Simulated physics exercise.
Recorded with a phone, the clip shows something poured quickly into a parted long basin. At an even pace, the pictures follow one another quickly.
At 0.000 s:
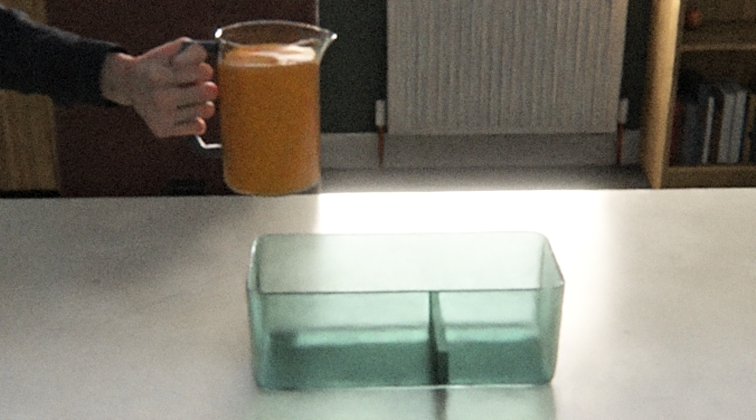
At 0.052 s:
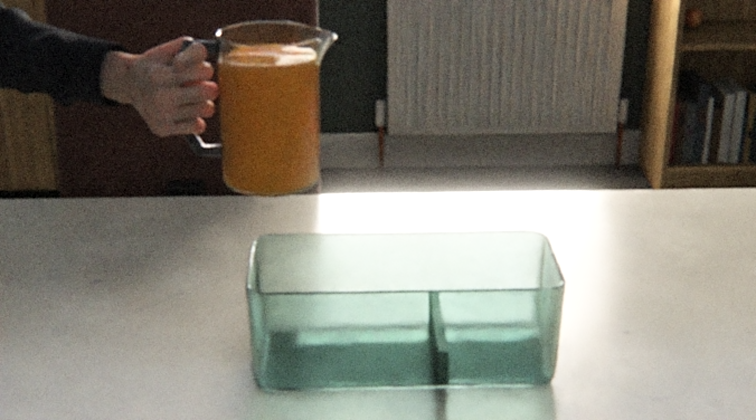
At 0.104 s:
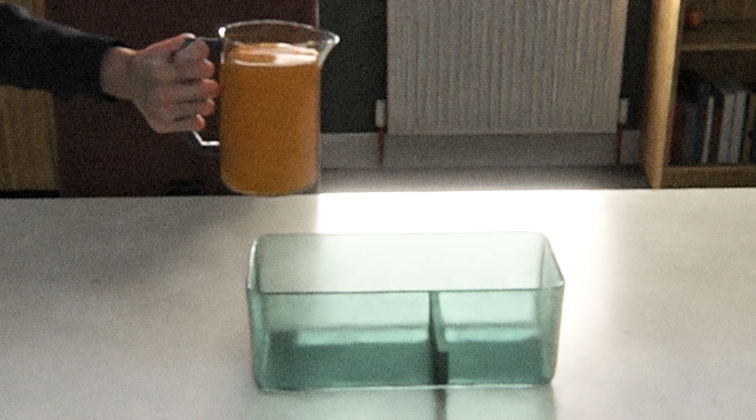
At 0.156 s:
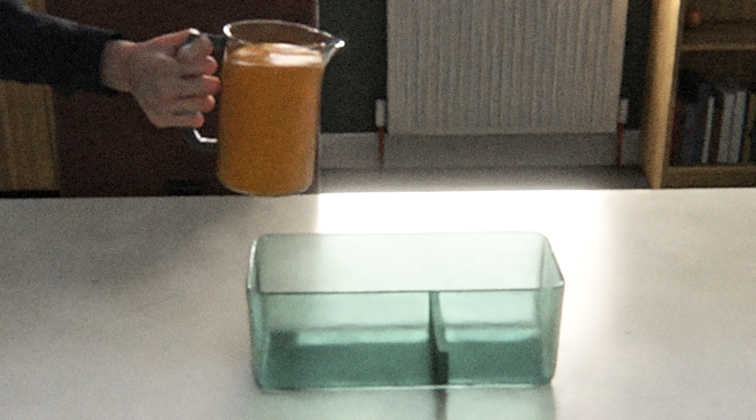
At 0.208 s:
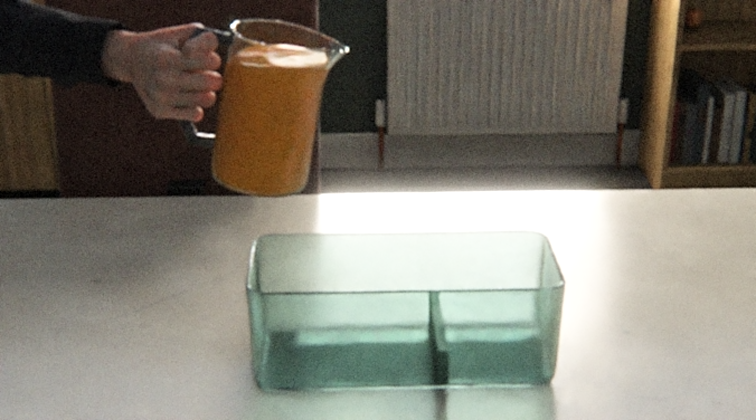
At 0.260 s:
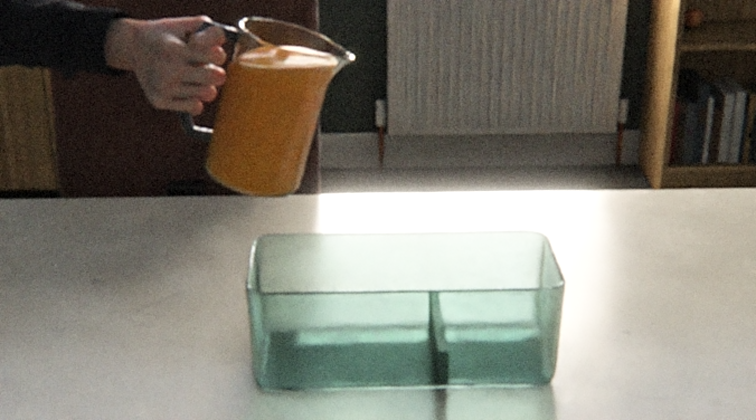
A clear glass jug of orange juice, gripped by a hand at the left, hangs almost upright above a pale table where a green-tinted, divided glass basin sits. The hand then tilts the jug gradually to the right, its spout dipping slightly while the juice stays inside and the basin remains still.
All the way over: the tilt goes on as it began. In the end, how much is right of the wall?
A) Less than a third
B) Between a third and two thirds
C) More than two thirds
B, between a third and two thirds.
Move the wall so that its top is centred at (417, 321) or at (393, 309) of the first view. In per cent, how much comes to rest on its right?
80 per cent first, then 95 per cent.
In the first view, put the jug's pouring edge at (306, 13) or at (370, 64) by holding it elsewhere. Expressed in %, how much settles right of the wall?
Close to 10 in a hundred, and close to 75 in a hundred.
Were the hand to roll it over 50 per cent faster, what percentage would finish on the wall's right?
Close to 40 per cent.
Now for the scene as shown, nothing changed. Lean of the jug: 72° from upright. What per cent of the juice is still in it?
Some 85 per cent has not yet come out.
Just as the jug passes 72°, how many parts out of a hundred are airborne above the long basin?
Near 15 parts in a hundred.
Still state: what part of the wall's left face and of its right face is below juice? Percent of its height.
Close to 50 for the left and 60 for the right.
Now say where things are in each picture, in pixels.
In the first frame, it leans 0°; its right rim is at (335, 35); the juice meets the walls at (221, 56) and (318, 55); the long basin's rim runs from (251, 265) to (556, 260); the wall's top is at (438, 322).
In the second frame, it leans 1°; its right rim is at (336, 36); the juice meets the walls at (221, 56) and (318, 56).
In the third frame, it leans 3°; its right rim is at (338, 38); the juice meets the walls at (224, 55) and (320, 56).
In the fourth frame, it leans 6°; its right rim is at (342, 43); the juice meets the walls at (226, 56) and (322, 57).
In the fifth frame, it leans 11°; its right rim is at (348, 49); the juice meets the walls at (229, 58) and (329, 58).
In the sixth frame, it leans 16°; its right rim is at (353, 57); the juice meets the walls at (228, 79) and (337, 60).
A moment on, the jug is tipped part way and 85 per cent is still to pour, 1 is left of the wall and 1 right of it.
Next, the jug is tipped right over and 42 per cent is still to pour, 14 is left of the wall and 22 right of it.
Then the jug is tipped right over and 9 per cent is still to pour, 40 is left of the wall and 43 right of it.
Later the jug is tipped right over and 1 per cent is still to pour, 53 is left of the wall and 44 right of it.
At rest 55 per cent lies left of the wall, 44 right of it and 1 outside.
